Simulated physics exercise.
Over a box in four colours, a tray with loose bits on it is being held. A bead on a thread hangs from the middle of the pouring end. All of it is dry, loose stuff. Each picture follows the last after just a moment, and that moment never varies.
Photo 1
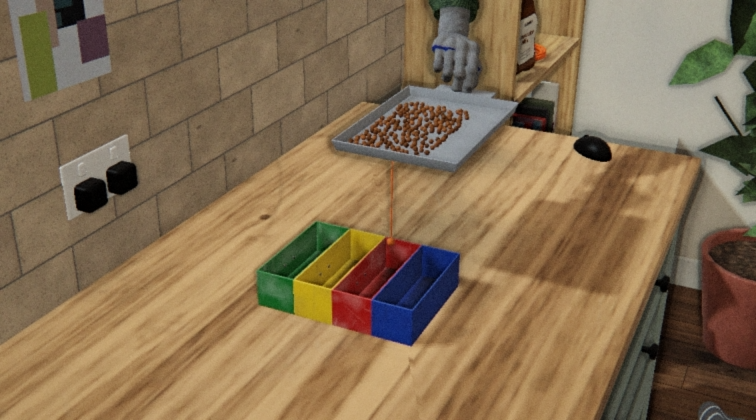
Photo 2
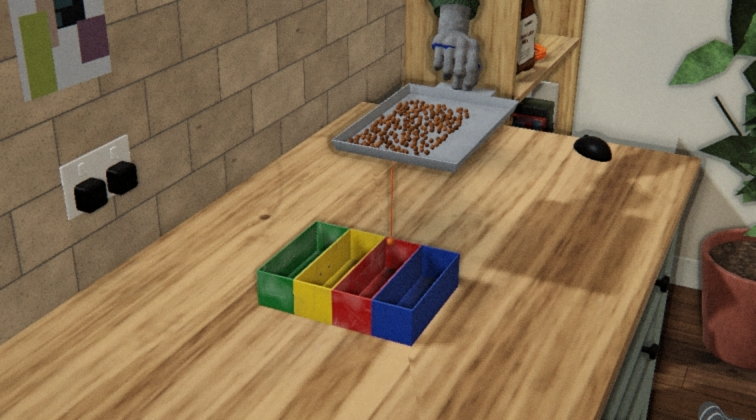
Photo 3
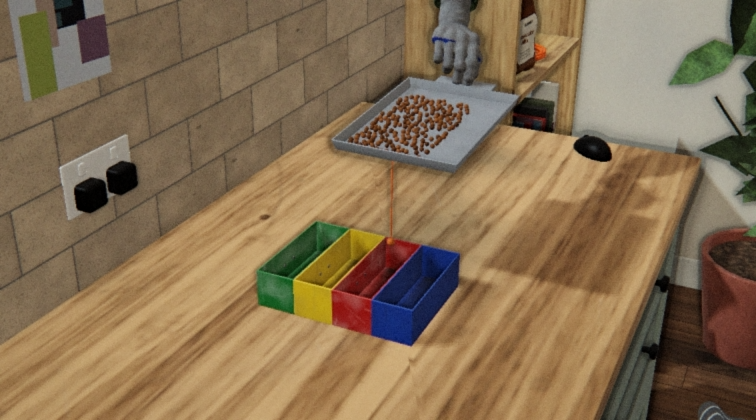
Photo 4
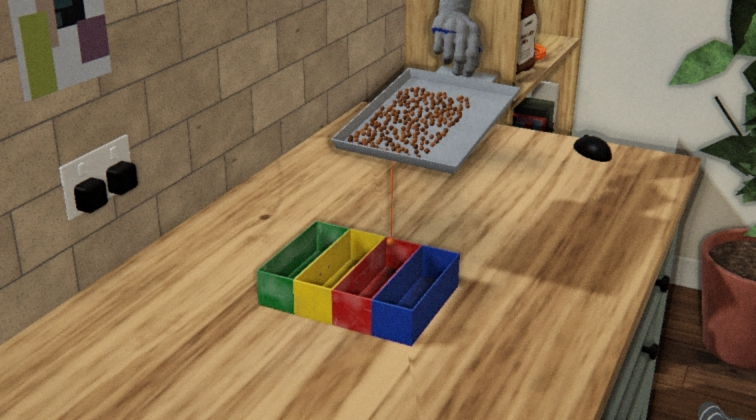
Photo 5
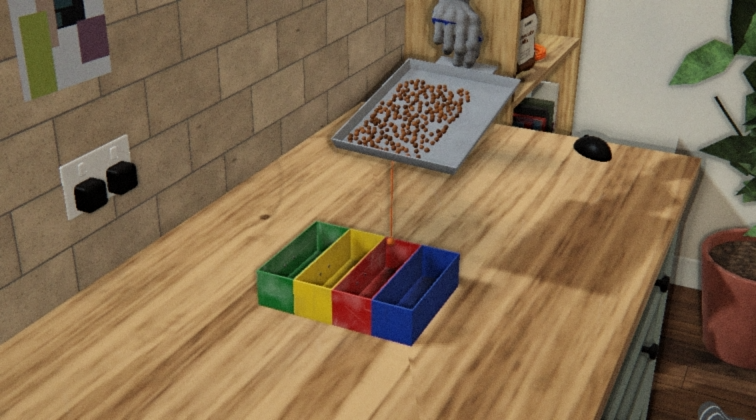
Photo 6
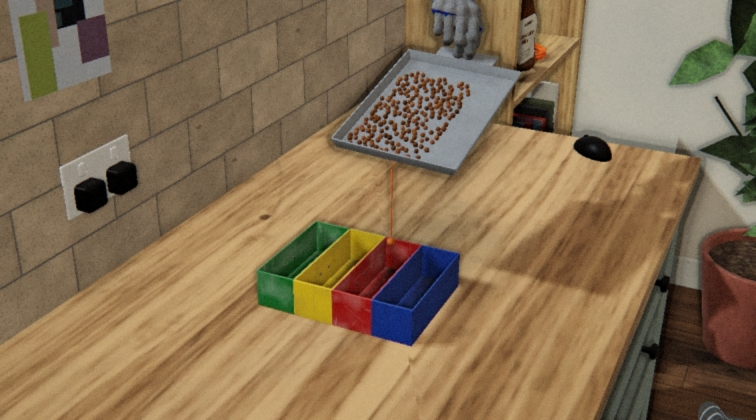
On a wooden counter, a gloved hand gradually tilts a tray of small brown balls.
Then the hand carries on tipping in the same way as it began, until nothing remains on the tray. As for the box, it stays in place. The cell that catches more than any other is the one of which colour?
It is the blue one.
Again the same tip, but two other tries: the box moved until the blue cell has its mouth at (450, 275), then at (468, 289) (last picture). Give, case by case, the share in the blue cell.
Roughly 40 % and 10 %.
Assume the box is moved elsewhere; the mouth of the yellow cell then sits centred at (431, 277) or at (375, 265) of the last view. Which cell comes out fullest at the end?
Try 1: The yellow cell. Try 2: That red cell.
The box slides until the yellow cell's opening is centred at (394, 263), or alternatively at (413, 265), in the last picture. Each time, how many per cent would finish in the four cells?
It comes to about 100 per cent the first time and about 100 per cent the second.
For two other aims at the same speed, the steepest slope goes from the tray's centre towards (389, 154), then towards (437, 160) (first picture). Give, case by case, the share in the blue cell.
10 %, give or take, and then 50 %.
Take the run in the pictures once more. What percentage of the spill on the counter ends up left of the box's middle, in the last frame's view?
Some 0 %.
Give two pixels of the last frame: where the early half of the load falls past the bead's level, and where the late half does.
Early-half point (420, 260); late-half point (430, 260).
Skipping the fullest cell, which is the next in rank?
Rank 2: The red cell.
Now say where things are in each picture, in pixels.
In the first frame, corners of the pouring end (336, 140) and (454, 162), level; middle of the load (416, 128), cereal balls; bead on its thread (391, 242); green cell (276, 289); yellow cell (313, 299); red cell (352, 309); blue cell (392, 320).
In the second frame, corners of the pouring end (336, 139) and (454, 162), level; middle of the load (416, 127).
In the third frame, corners of the pouring end (336, 139) and (454, 163), tipped barely, lowest at the right corner; middle of the load (416, 124).
In the fourth frame, corners of the pouring end (336, 138) and (454, 164), tipped a little, lowest at the right corner; middle of the load (416, 120).
In the fifth frame, corners of the pouring end (336, 138) and (454, 165), tipped a little, lowest at the right corner; middle of the load (416, 115).
In the sixth frame, corners of the pouring end (336, 137) and (454, 166), tipped a little, lowest at the right corner; middle of the load (416, 112); green cell (276, 289); yellow cell (313, 299); red cell (352, 309); blue cell (392, 320).
Just after the last frame, tray tipped steeply; almost all on the tray; just a few in the blue cell; just a few in the red cell; just a few falling or outside the box.
A moment on, tray tipped right over; just a few on the tray; roughly a third in the blue cell; roughly a quarter in the red cell; just a few in the yellow cell; just a few in the green cell; roughly a third falling or outside the box.
Further on, tray tipped past a quarter turn; roughly half in the blue cell; roughly a quarter in the red cell; just a few in the yellow cell; just a few in the green cell; roughly a quarter falling or outside the box.
When it is over, tray tipped past a quarter turn; roughly half in the blue cell; roughly a quarter in the red cell; just a few in the yellow cell; just a few in the green cell; roughly a quarter outside the box.
